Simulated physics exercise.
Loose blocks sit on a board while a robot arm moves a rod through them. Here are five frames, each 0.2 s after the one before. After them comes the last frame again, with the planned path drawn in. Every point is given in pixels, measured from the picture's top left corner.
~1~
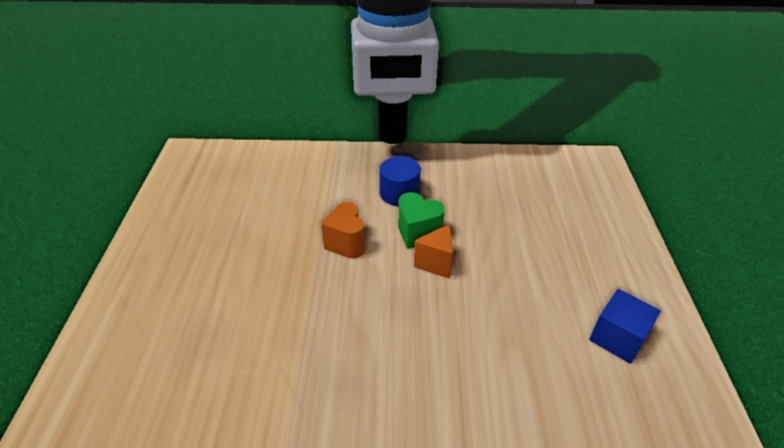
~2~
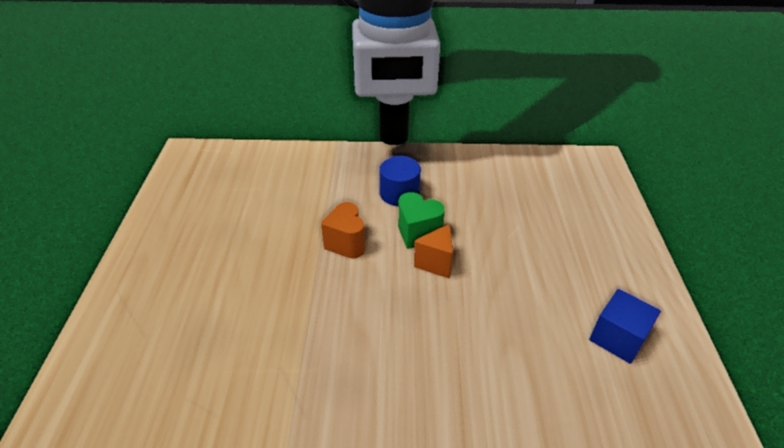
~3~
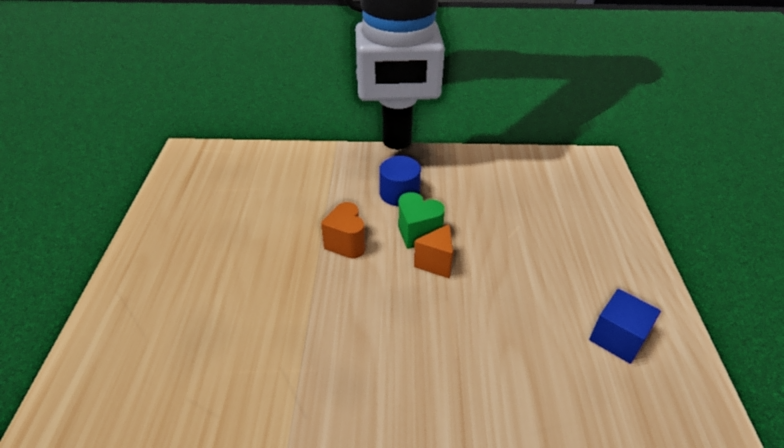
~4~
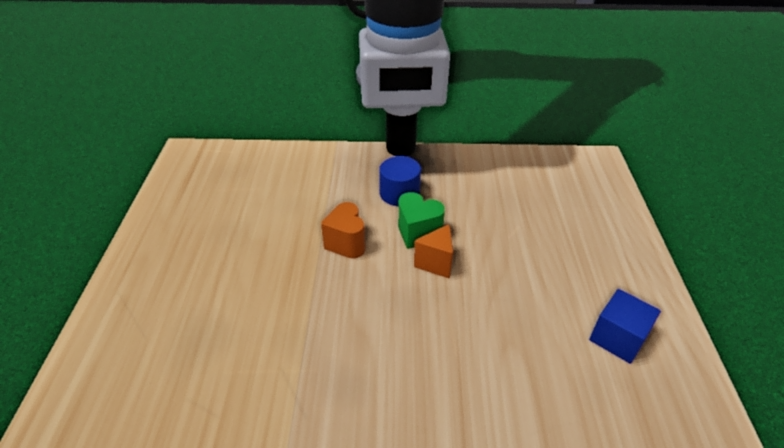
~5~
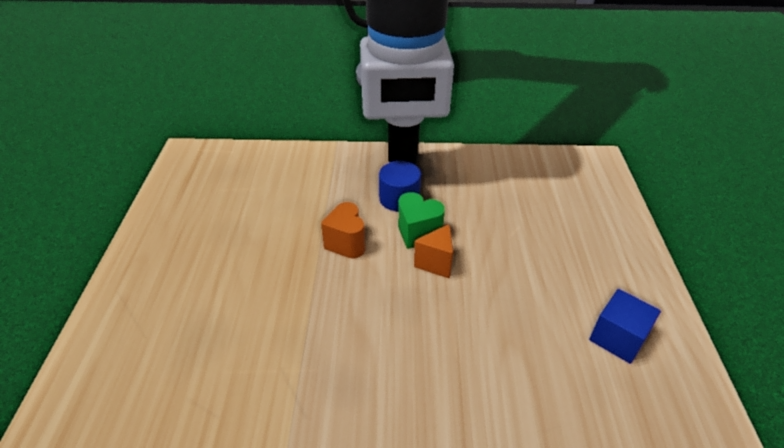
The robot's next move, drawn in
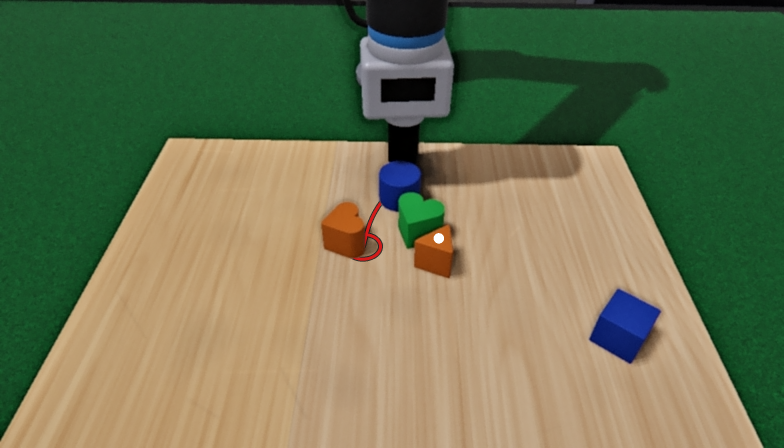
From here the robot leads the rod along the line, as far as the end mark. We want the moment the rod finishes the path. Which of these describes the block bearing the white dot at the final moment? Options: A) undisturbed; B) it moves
Correct choice: B.
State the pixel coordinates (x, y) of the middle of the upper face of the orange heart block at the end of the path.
At roughly (325, 236).
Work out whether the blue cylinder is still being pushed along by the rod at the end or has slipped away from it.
Carried ahead at the end.
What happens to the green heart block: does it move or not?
It's moved.
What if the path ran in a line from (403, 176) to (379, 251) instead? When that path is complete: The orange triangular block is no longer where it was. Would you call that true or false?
The statement is correct.
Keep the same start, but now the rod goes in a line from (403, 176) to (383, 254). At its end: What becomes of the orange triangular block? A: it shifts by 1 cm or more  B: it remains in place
Answer: A.
Path on the board, from (403, 176) through (386, 196) and (371, 219) to (363, 247); the dot is on the orange triangular block.
What follows on the original path. One third of the way, rod (386, 180); blue cylinder (388, 195); green heart block (423, 216), turned 30° anticlockwise.
Two thirds of the way, rod (371, 203); orange heart block (342, 220), turned 15° clockwise; blue cylinder (380, 219); green heart block (427, 225), turned 75° anticlockwise; orange triangular block (454, 245).
At the end, rod (363, 230); orange heart block (325, 236), turned 45° clockwise; blue cylinder (384, 246); green heart block (428, 227), turned 90° anticlockwise; orange triangular block (455, 246).
